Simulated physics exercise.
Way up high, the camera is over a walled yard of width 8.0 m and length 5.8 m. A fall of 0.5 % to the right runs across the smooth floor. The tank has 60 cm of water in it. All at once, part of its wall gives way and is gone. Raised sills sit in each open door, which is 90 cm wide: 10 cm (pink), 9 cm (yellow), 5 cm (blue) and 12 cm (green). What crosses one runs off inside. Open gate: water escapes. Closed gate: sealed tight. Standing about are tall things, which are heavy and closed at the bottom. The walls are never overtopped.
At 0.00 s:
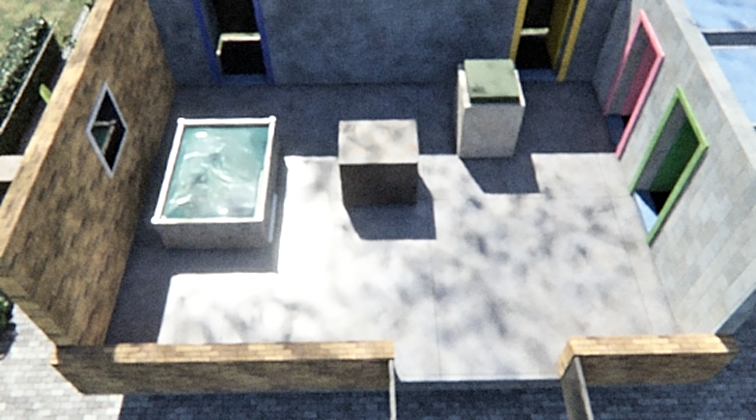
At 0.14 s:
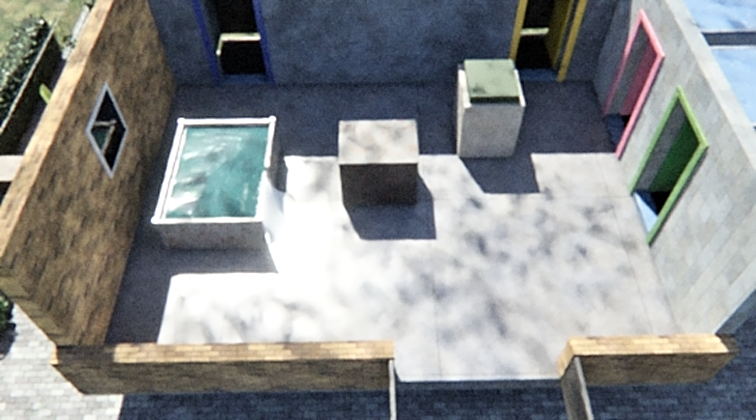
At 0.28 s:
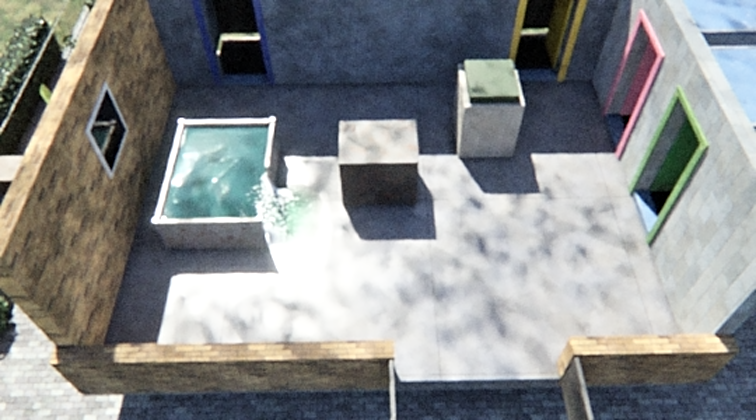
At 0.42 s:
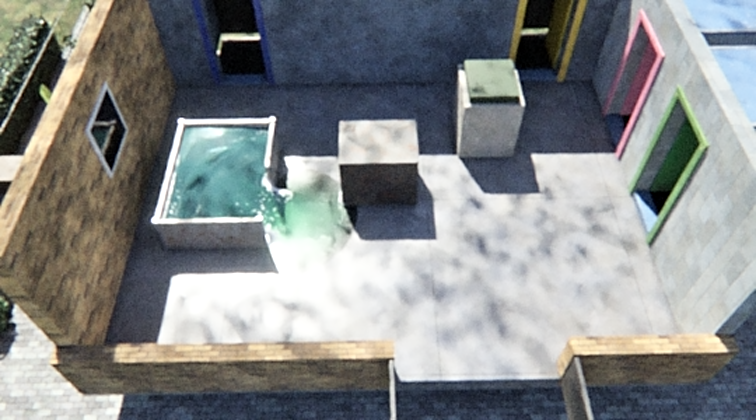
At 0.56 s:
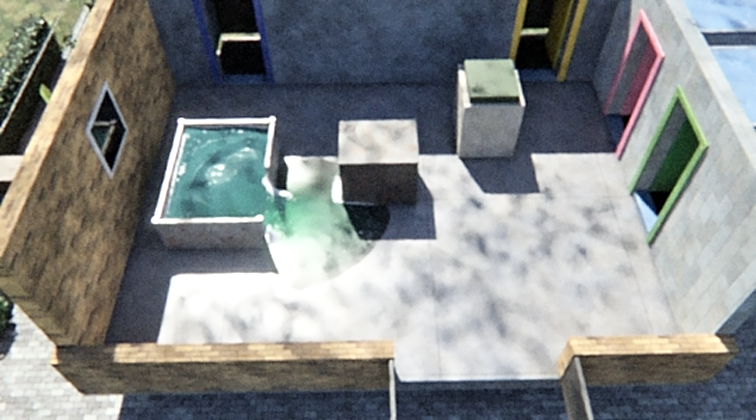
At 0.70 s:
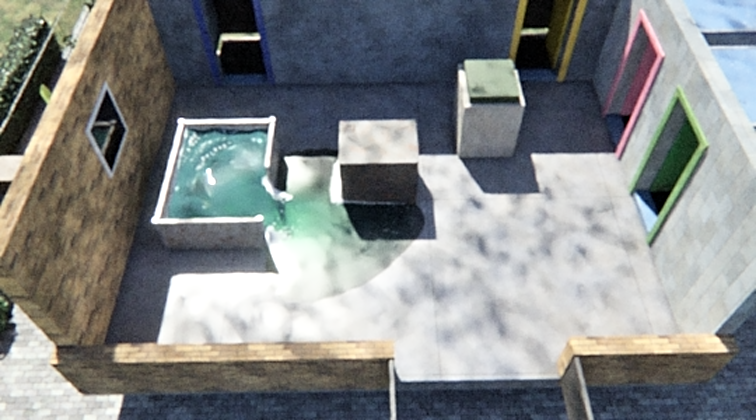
Greenish water pours from the right side of a pale-rimmed tank at the left of a walled grey yard, seen from high above by a still camera. Two blocks stand on the floor, with blue and yellow doorways behind, pink and green ones at right, and brick walls left and front. The water churns inside the tank, then spreads rightward across the sunlit floor, passing the middle block's base.
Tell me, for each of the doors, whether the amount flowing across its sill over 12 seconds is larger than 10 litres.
Outcome: The pink door falls short of the limit. The yellow door falls short of the limit. The blue door falls short of the limit. The green door falls short of the limit.
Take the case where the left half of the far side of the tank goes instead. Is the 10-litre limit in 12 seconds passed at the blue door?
So, blue door: Out of bounds.
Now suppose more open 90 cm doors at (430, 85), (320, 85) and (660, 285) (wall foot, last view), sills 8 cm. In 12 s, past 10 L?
Note, doorways in listed order: Stays short, stays short, goes beyond.
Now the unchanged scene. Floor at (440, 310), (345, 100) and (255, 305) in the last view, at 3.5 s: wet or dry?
Respectively: Got hit, got hit, was missed.
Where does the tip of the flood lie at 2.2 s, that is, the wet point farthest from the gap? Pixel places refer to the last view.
Point: Roughly (650, 259) in the last view.
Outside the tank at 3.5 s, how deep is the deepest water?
It tops out at some 24 cm.
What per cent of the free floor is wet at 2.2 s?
Roughly 45 % of the floor.
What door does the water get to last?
Door: Yellow.
After 1.4 s water covers 25 % of the floor and is deepest (32 cm) near (274, 226); pink door not reached, yellow door not reached, blue door not reached, green door not reached.
After 2.2 s water covers 45 % of the floor and is deepest (24 cm) near (274, 226); pink door not reached, yellow door not reached, blue door not reached, green door 2 cm at the sill, 0 L in.
After 3.5 s water covers 55 % of the floor and is deepest (24 cm) near (658, 359); pink door 1 cm at the sill, 0 L in, yellow door not reached, blue door 6 cm at the sill, 0 L in, green door 11 cm at the sill, 2 L in.
After 7.0 s water covers 70 % of the floor and is deepest (9 cm) near (590, 85); pink door 4 cm at the sill, 0 L in, yellow door 6 cm at the sill, 0 L in, blue door 2 cm at the sill, 1 L in, green door 7 cm at the sill, 2 L in.
After 12.0 s water covers 80 % of the floor and is deepest (8 cm) near (558, 179); pink door 7 cm at the sill, 0 L in, yellow door 6 cm at the sill, 0 L in, blue door 2 cm at the sill, 1 L in, green door 4 cm at the sill, 2 L in.
